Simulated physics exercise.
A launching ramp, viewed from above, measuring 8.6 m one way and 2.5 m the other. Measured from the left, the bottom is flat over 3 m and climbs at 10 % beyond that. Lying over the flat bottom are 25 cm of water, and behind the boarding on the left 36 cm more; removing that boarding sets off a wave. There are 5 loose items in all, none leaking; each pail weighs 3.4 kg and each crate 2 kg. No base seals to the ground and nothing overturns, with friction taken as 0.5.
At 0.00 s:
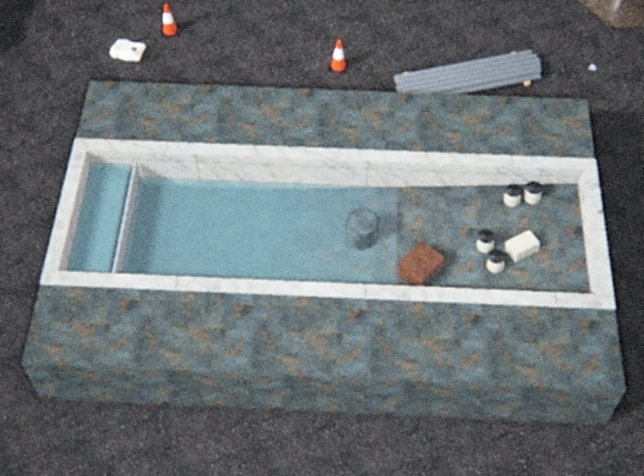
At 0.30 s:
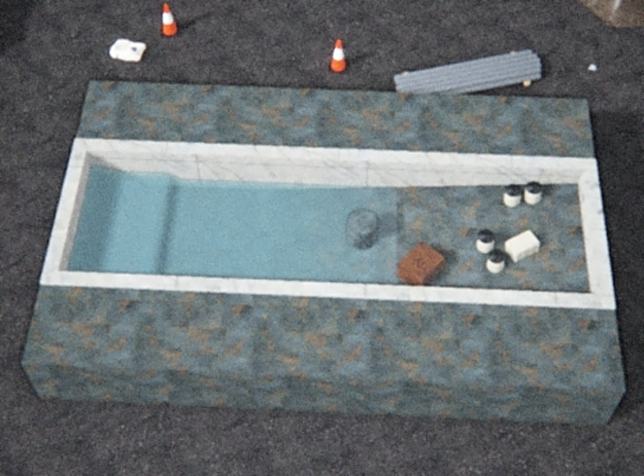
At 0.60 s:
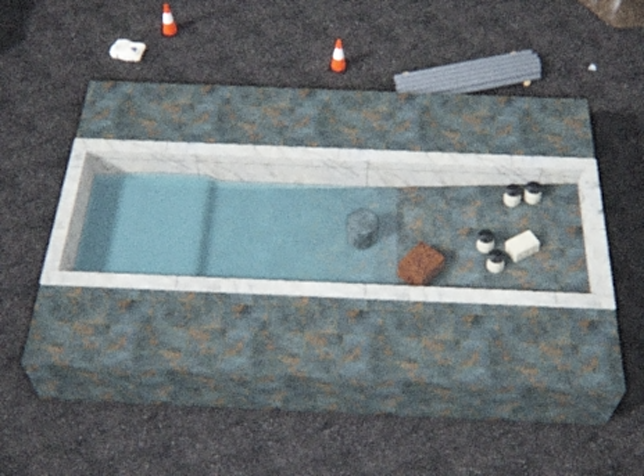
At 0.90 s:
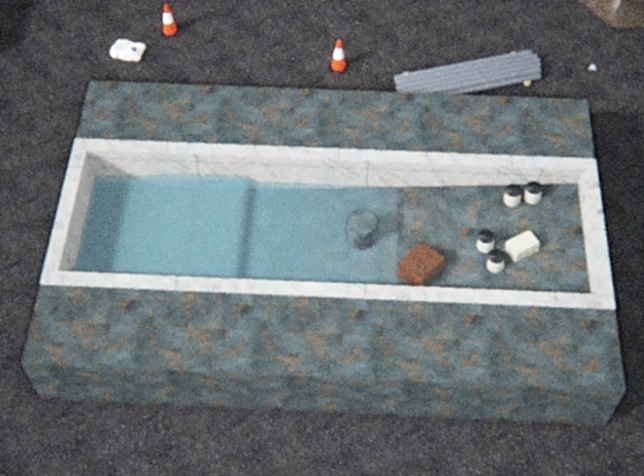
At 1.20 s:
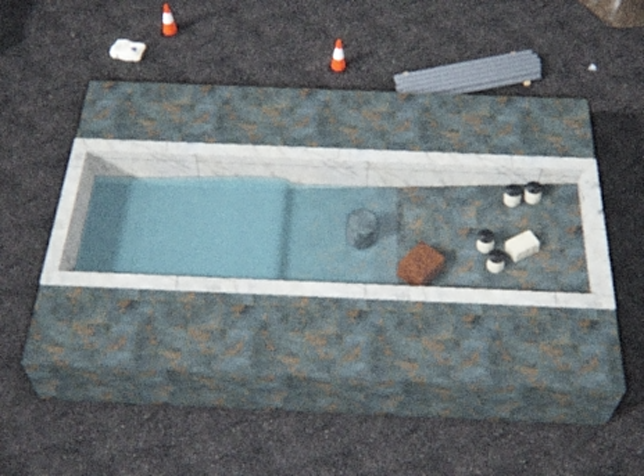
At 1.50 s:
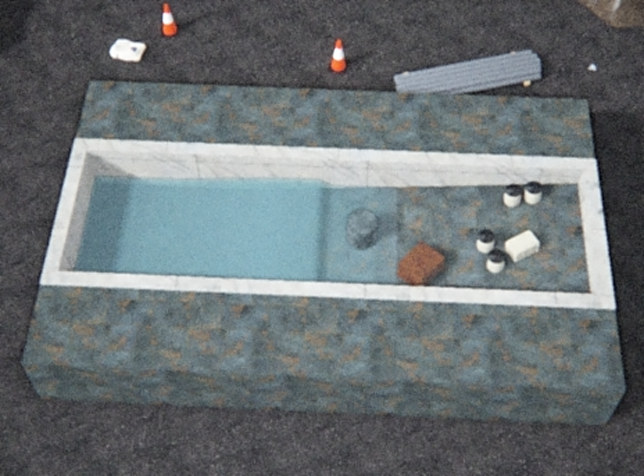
On a launching ramp seen from above, the boarding at the left end disappears and a low step of water travels rightward across the shallow water to a grey cylindrical object, while the loose items stay still.
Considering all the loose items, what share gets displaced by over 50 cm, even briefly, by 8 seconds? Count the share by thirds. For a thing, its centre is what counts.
It will come out between a third and two thirds.
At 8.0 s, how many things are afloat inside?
Count: 0.
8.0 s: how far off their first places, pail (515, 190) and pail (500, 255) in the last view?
Net displacement, in order: 10 cm; 80 cm.
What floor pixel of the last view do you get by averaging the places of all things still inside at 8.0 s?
About (479, 237).
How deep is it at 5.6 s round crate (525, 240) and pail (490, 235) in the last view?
I'd estimate 4 cm for the first and 4 cm for the second.
After 2.1 s 0 of 5 are over 50 cm from their spots; 0 afloat.
After 3.6 s 0 of 5 are over 50 cm from their spots; 0 afloat.
After 5.6 s 0 of 5 are over 50 cm from their spots; 1 afloat.
After 8.0 s 3 of 5 are over 50 cm from their spots, and 3 have been at some point; 0 afloat.
